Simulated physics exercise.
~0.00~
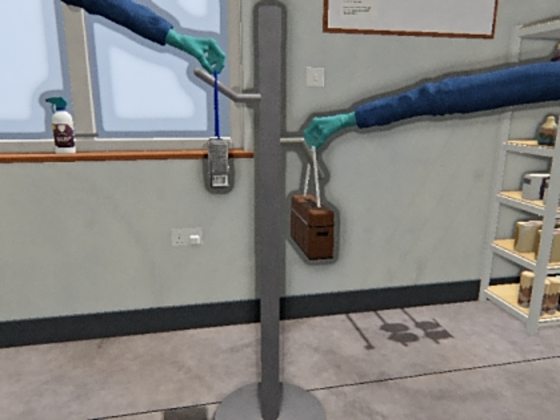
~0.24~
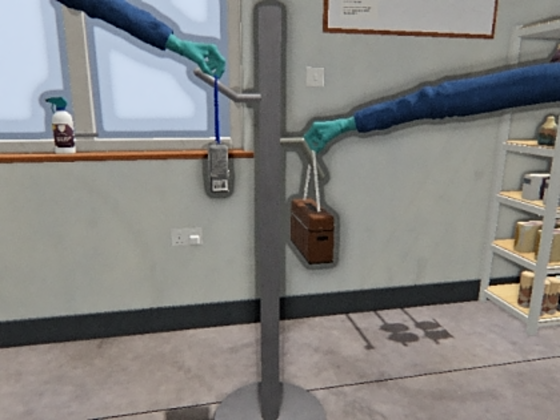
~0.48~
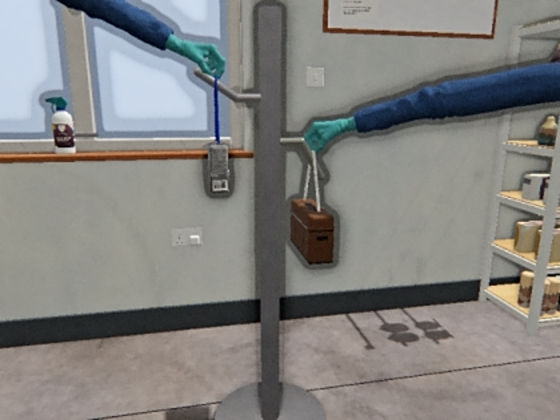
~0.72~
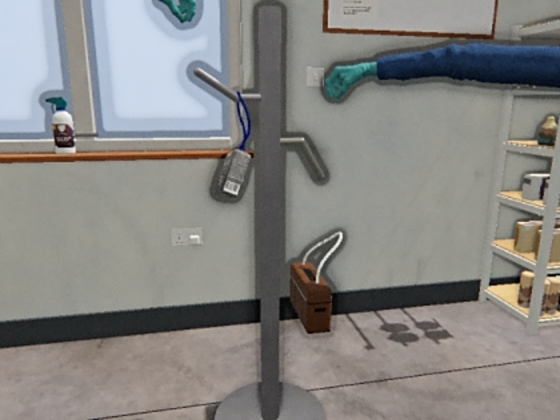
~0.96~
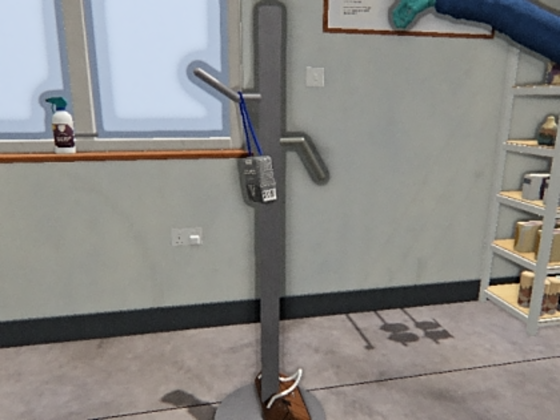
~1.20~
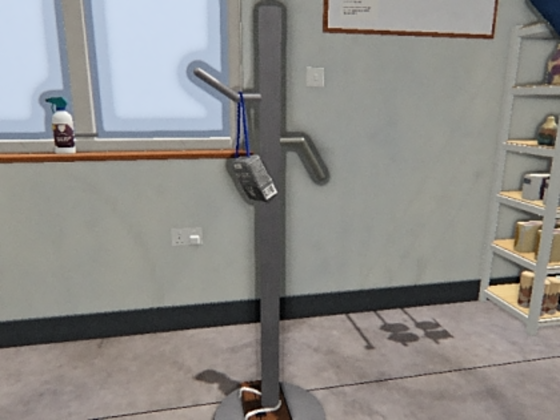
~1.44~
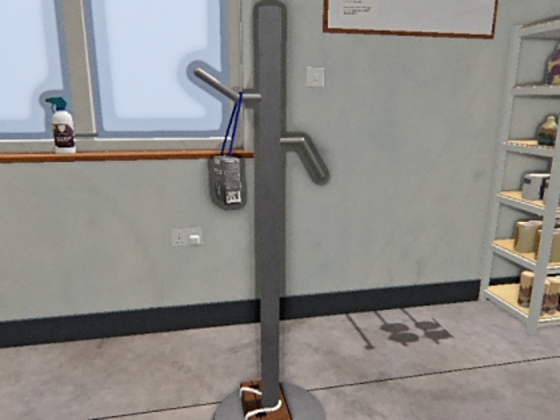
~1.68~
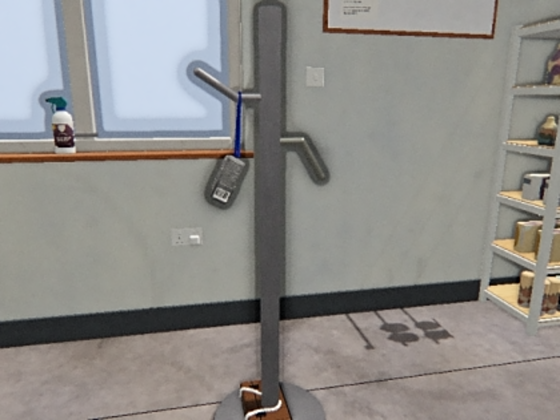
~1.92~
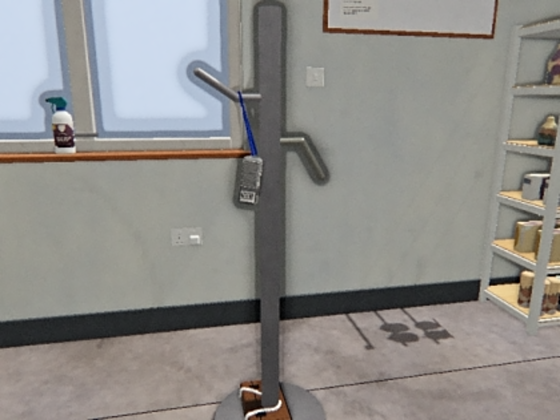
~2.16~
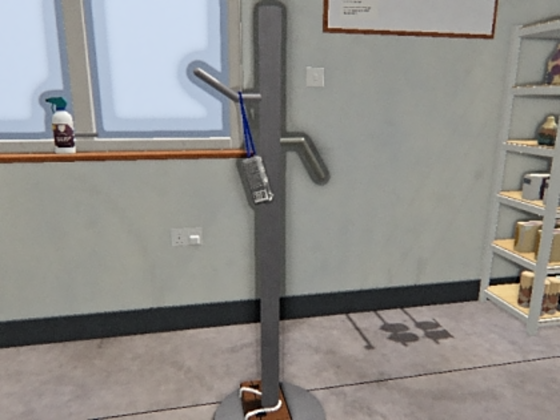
A brown case dropped to the floor and tipped over at the foot of a grey post after two gloved hands let go and drew back, while a grey pouch swung by its blue loop and stayed hanging from the left peg.
